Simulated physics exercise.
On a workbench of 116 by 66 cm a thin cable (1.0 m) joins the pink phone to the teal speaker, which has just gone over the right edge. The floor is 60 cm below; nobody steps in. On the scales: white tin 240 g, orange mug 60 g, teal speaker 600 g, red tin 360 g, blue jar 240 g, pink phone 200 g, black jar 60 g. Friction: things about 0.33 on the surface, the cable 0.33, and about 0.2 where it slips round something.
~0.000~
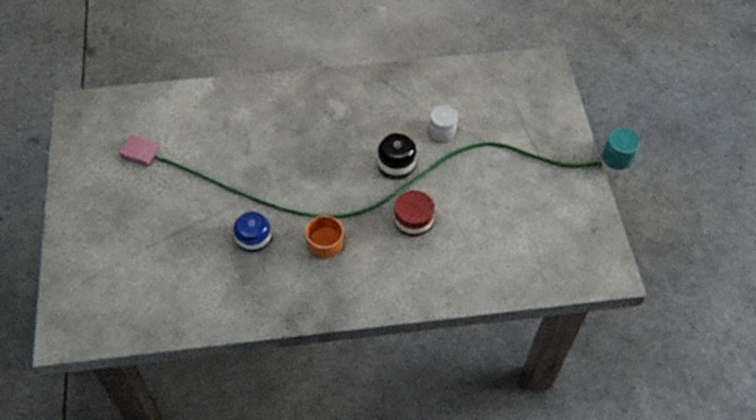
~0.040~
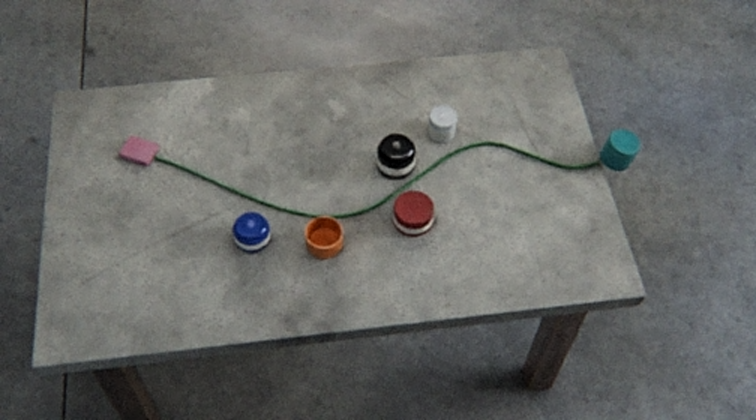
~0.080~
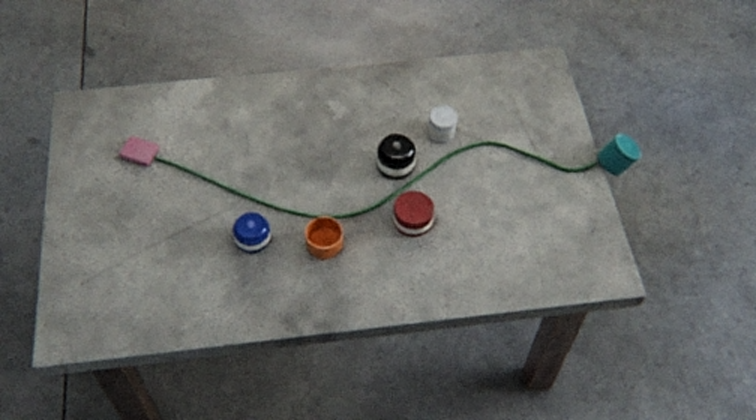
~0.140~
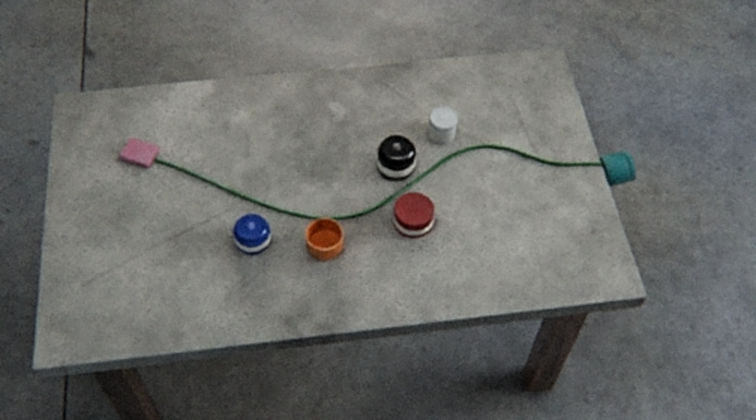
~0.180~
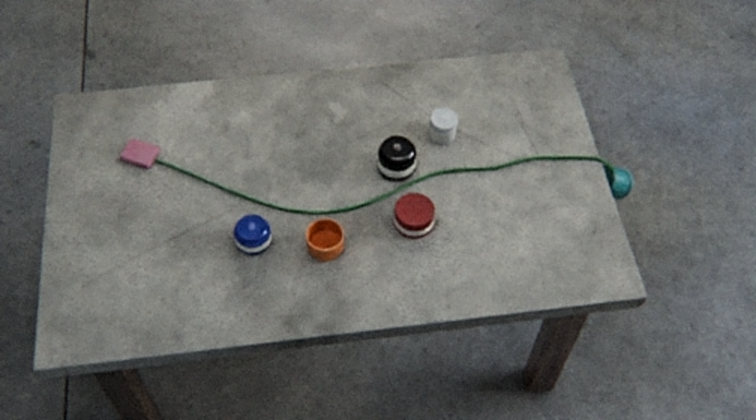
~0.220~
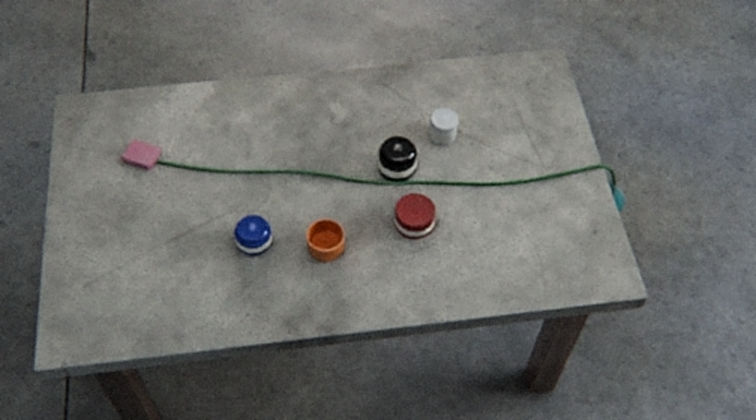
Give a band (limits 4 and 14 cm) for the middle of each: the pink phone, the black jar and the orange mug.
The pink phone reaches the top band, the black jar travels a long way, the orange mug stays in the low band.
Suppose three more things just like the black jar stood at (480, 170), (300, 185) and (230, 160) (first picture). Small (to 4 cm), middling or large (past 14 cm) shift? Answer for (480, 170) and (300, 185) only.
In turn: Large, large.
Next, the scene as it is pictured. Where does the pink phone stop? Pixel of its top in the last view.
Around (496, 165).
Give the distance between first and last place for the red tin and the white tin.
About: Red tin 0 cm, white tin 0 cm.
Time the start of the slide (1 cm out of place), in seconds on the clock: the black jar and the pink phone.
Black jar 0.26 s, pink phone 0.24 s.
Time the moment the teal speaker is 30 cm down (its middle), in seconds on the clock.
About: 0.40 s.
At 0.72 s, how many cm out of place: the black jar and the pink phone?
Black jar 25 cm, pink phone 60 cm.
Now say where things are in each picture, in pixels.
In the first picture, shows, pink phone (139, 148); black jar (397, 145); orange mug (324, 231); cable runs through (556, 163) (463, 149) (388, 199) (291, 210) (202, 175).
In the second picture, shows, teal speaker (624, 142); cable runs through (555, 164) (387, 199) (201, 176).
In the third picture, shows, teal speaker (620, 155); cable runs through (554, 165) (387, 199) (201, 176).
In the fourth picture, shows, teal speaker (616, 169); cable runs through (557, 164) (388, 201) (202, 177).
In the fifth picture, shows, teal speaker (612, 182); cable runs through (577, 157) (391, 194) (202, 178).
In the sixth picture, shows, pink phone (141, 152); black jar (398, 148); orange mug (325, 235); cable runs through (604, 167) (511, 183) (310, 172) (209, 170).
At 0.5 s, the cable's tail end at (306, 162); pink phone 31 cm off its start, black jar 20 cm off its start, teal speaker over the edge.
At 0.7 s, the cable's tail end at (454, 173); pink phone 63 cm off its start, black jar 25 cm off its start, teal speaker over the edge.
At 1.0 s, the cable's tail end at (511, 173); pink phone 75 cm off its start at (494, 165), black jar 25 cm off its start at (414, 61), teal speaker over the edge.
At 1.2 s, the cable's tail end at (512, 173); pink phone 75 cm off its start, black jar 25 cm off its start, teal speaker over the edge.
At 2.4 s, the cable's tail end at (512, 173); pink phone 75 cm off its start at (496, 165), black jar 25 cm off its start at (414, 60), orange mug 0 cm off its start at (325, 235), teal speaker over the edge.
